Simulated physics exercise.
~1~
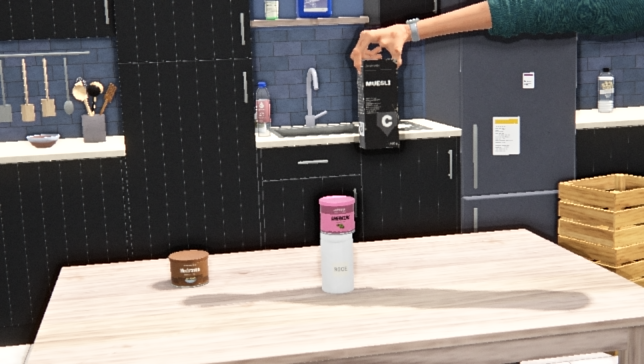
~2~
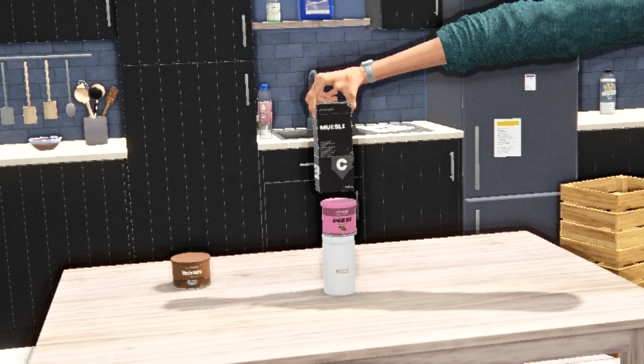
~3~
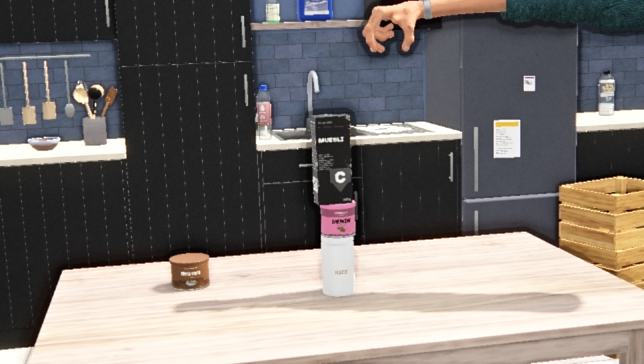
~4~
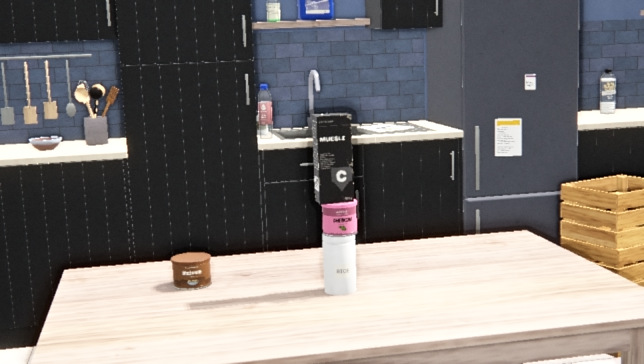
A hand lowers a black carton onto a pink tin, lets go, and it stays balanced.
